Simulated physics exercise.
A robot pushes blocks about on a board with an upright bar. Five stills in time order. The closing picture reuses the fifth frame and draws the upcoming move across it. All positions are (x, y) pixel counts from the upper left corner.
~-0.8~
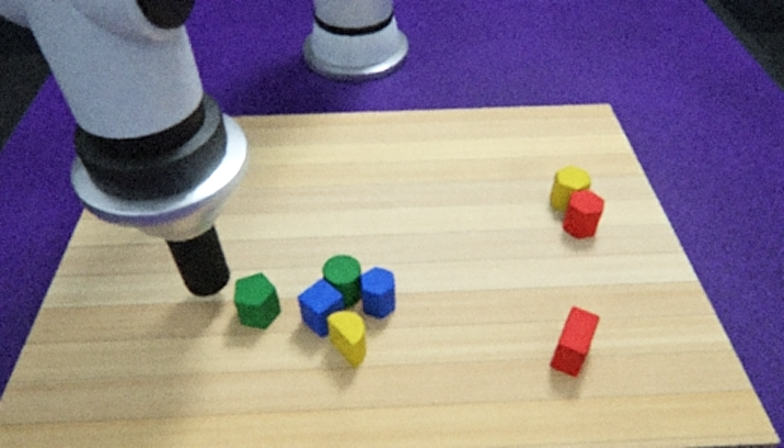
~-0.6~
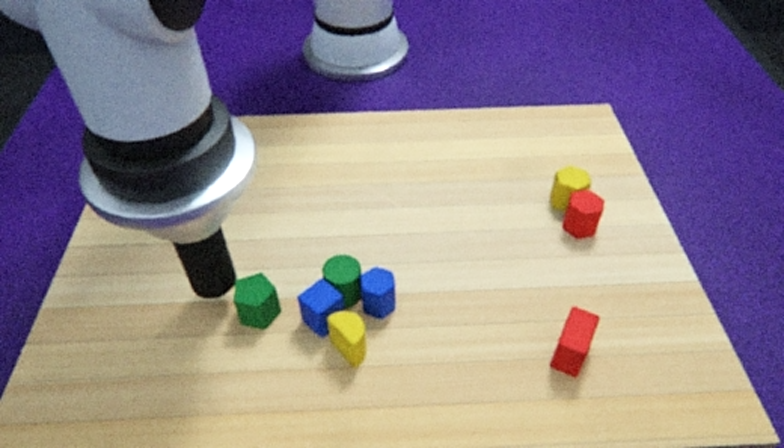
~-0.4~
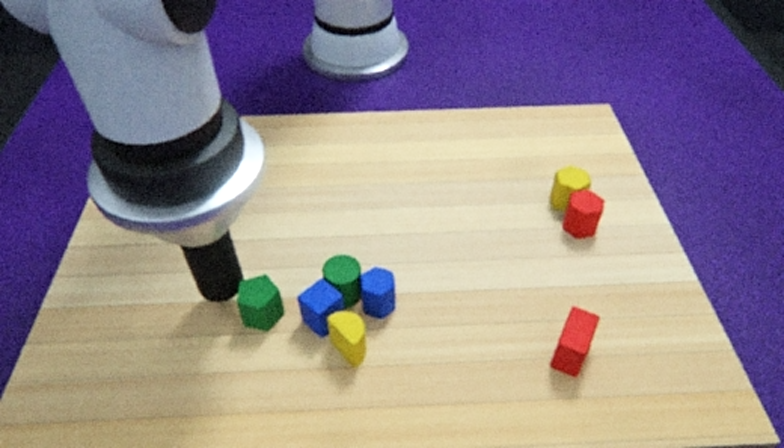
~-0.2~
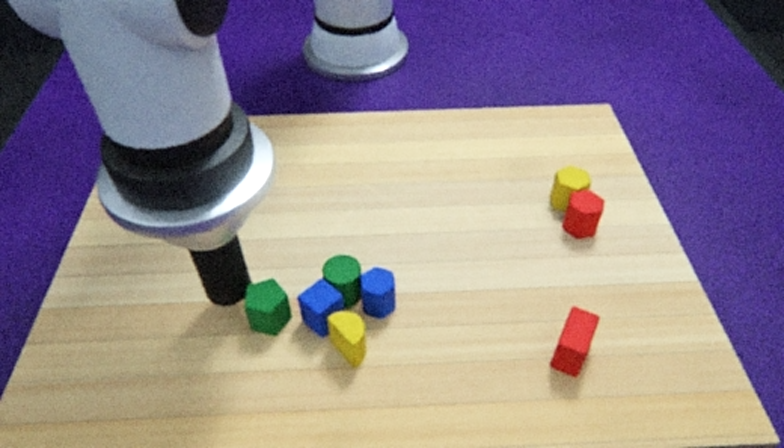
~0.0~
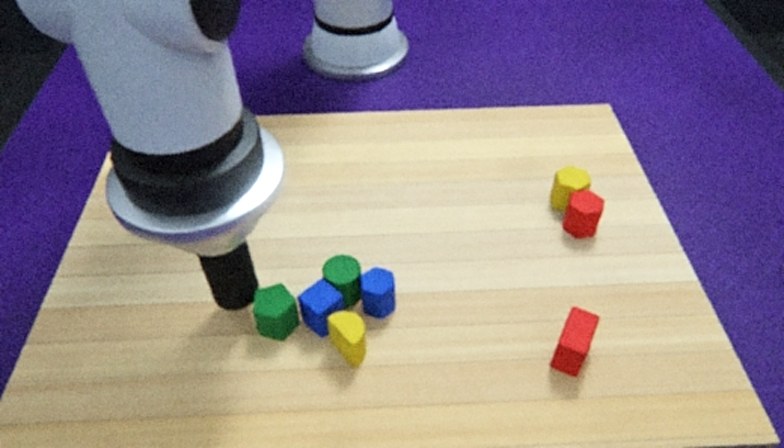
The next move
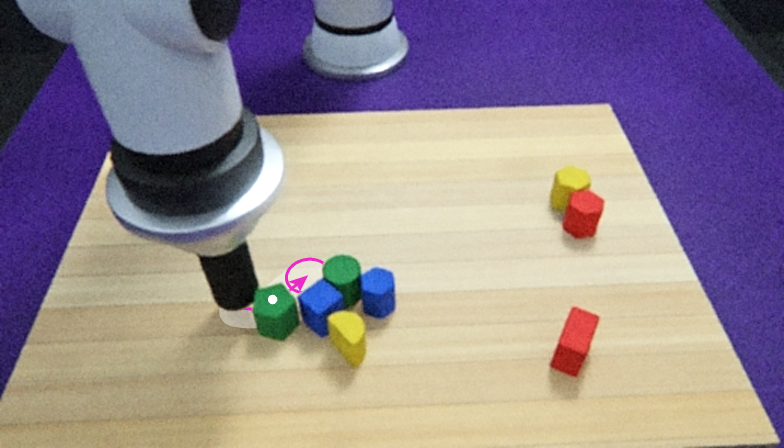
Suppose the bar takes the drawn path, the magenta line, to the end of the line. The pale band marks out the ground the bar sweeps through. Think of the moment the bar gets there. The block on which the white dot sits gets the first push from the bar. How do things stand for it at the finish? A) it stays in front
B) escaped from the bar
B (escaped from the bar)
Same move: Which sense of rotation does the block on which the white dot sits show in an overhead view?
Spin direction: Clockwise.
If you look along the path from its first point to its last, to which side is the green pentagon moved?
Measured against the direction from start to end, the green pentagon shifts toward the right-hand side.
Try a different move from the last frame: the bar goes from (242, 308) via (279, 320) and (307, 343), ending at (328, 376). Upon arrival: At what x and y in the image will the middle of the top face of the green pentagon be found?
Located at (355, 384).
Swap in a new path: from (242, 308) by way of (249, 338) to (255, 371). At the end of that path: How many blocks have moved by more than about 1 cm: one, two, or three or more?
Moved: 1.
Path on the board, from (242, 308) via (268, 306) and (289, 291), ending at (308, 276); the dot is on the green pentagon.
The first path, step by step. Halfway along, bar (275, 283); green pentagon (289, 306), turned 50° clockwise; blue square (330, 297), turned 25° anticlockwise; yellow half-round block (351, 327).
At the end, bar (305, 260); green pentagon (289, 306), turned 50° clockwise; blue square (330, 297), turned 25° anticlockwise; green round block in place; yellow half-round block (351, 327).
